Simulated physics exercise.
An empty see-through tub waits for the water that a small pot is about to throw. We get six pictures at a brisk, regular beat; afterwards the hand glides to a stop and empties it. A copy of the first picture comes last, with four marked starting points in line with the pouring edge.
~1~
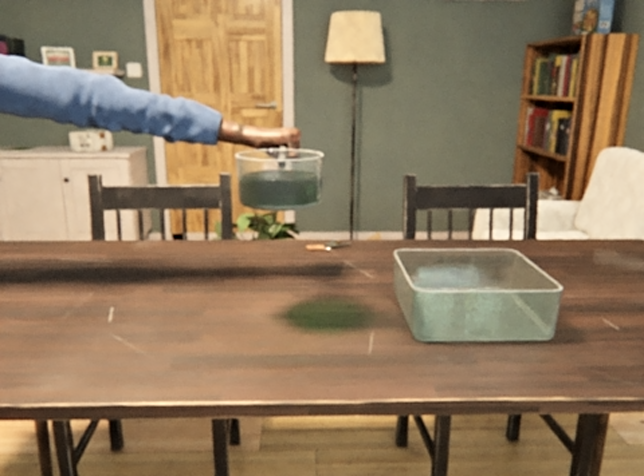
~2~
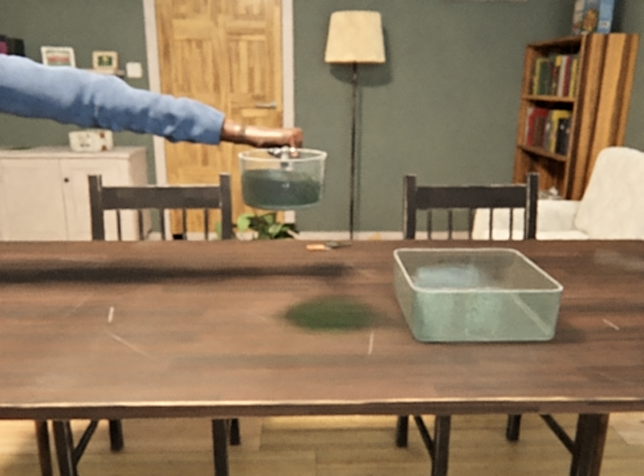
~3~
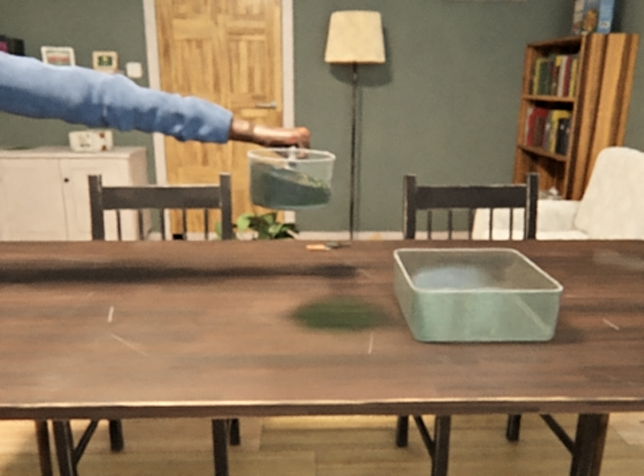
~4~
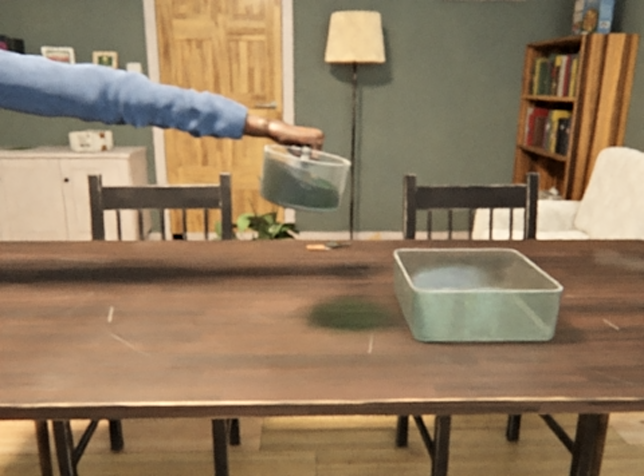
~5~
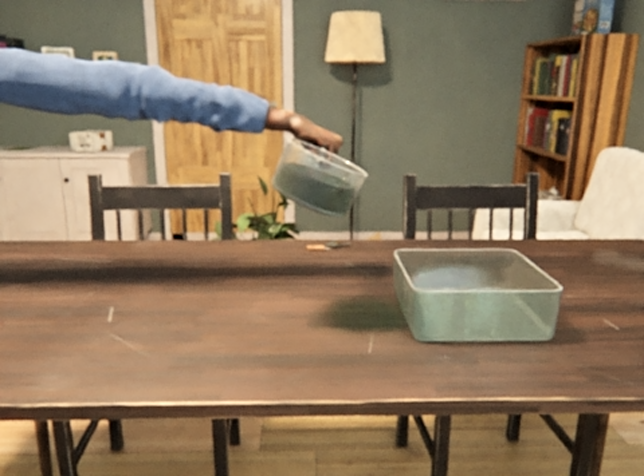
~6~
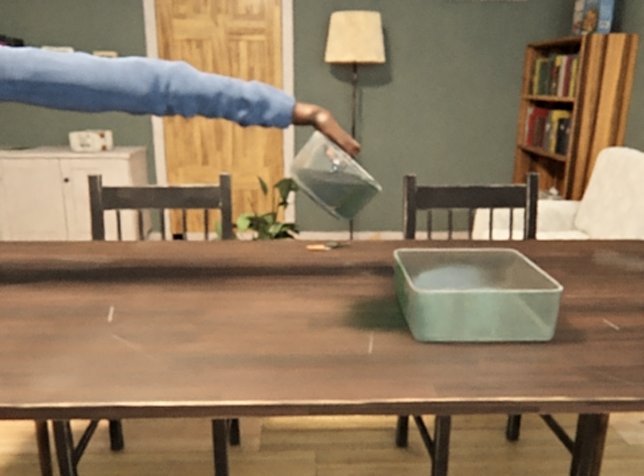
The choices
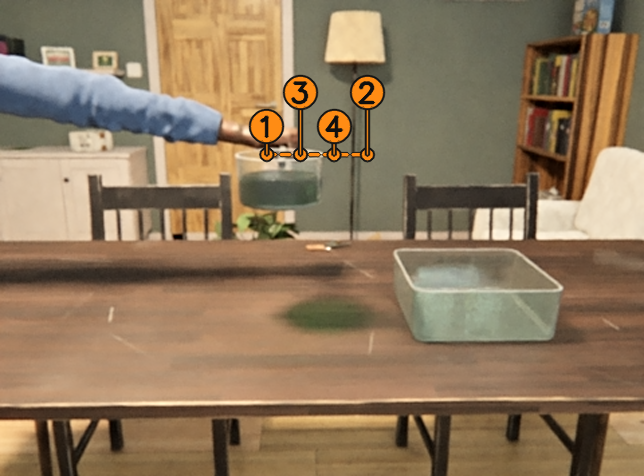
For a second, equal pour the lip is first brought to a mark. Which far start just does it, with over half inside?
That is dot 3.
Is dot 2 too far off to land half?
No, that is safe.
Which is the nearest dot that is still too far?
That is dot 1.
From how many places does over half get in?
Three of the four.
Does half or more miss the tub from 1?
Yes.
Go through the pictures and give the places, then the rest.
Upright, lip at (321, 154); tub from (411, 338) to (552, 337); nothing has left yet.
Upright, lip at (324, 154); nothing has left yet.
Tipped about 2°, lip at (333, 156); nothing has left yet.
Tipped about 11°, lip at (348, 162); nothing has left yet.
Tipped about 24°, lip at (365, 173); nothing has left yet.
Tipped about 41°, lip at (380, 187); nothing has left yet.
On the marked copy, 1 at (266, 154); 2 at (367, 154); 3 at (300, 154); 4 at (334, 154).
With 1, about 28 % lands in the tub, 65 % falls short and 6 % goes beside or beyond.
With 2, about 80 % lands in the tub, 7 % falls short and 13 % goes beside or beyond.
With 3, about 62 % lands in the tub, 23 % falls short and 15 % goes beside or beyond.
With 4, about 75 % lands in the tub, 3 % falls short and 22 % goes beside or beyond.
